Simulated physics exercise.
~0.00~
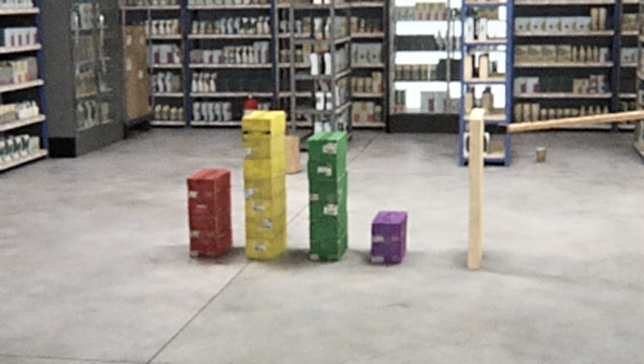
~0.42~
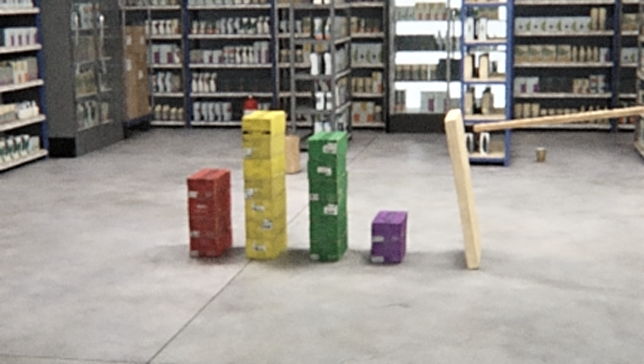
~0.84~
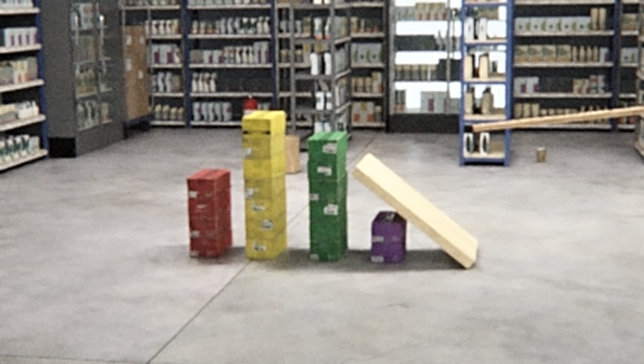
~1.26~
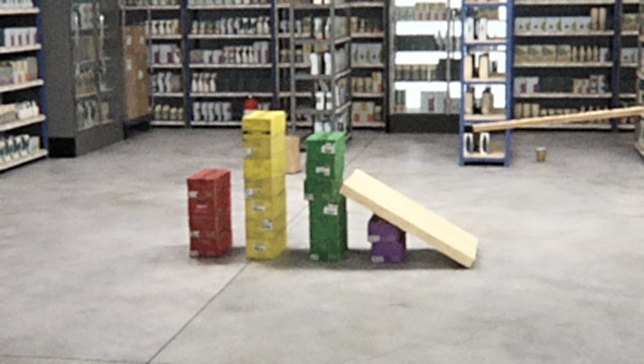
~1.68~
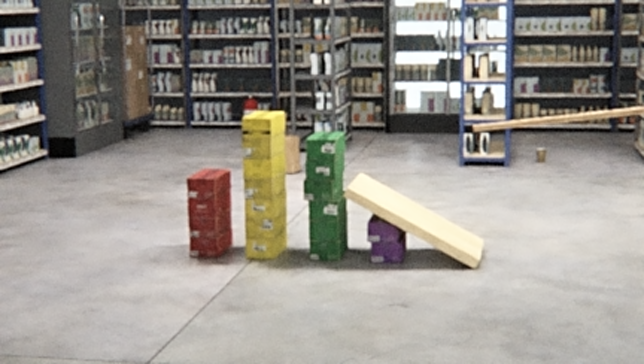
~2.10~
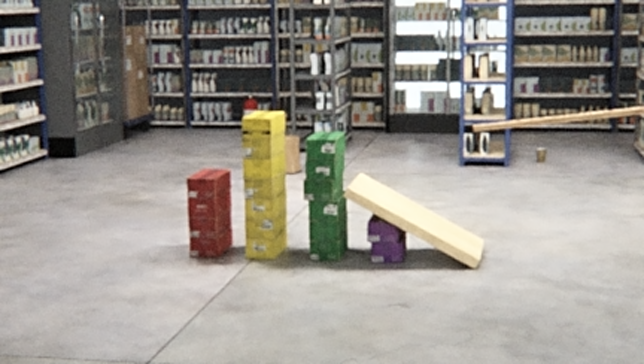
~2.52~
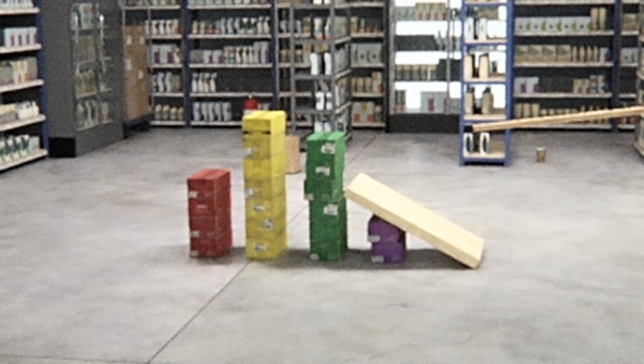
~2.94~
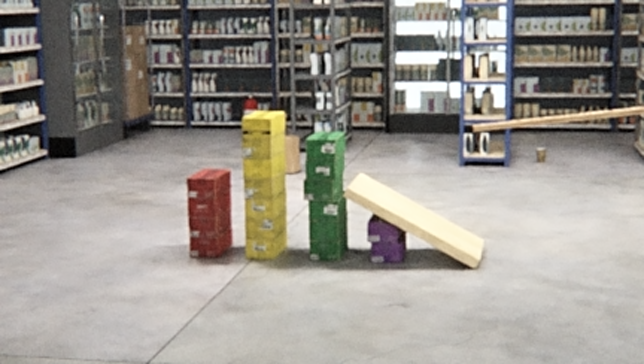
The footage shows red, yellow, green and purple box piles in a row on a warehouse floor as a pole tips an upright board leftward. The board falls onto the short purple pile and comes to rest slanted against the green one, with every pile still standing.
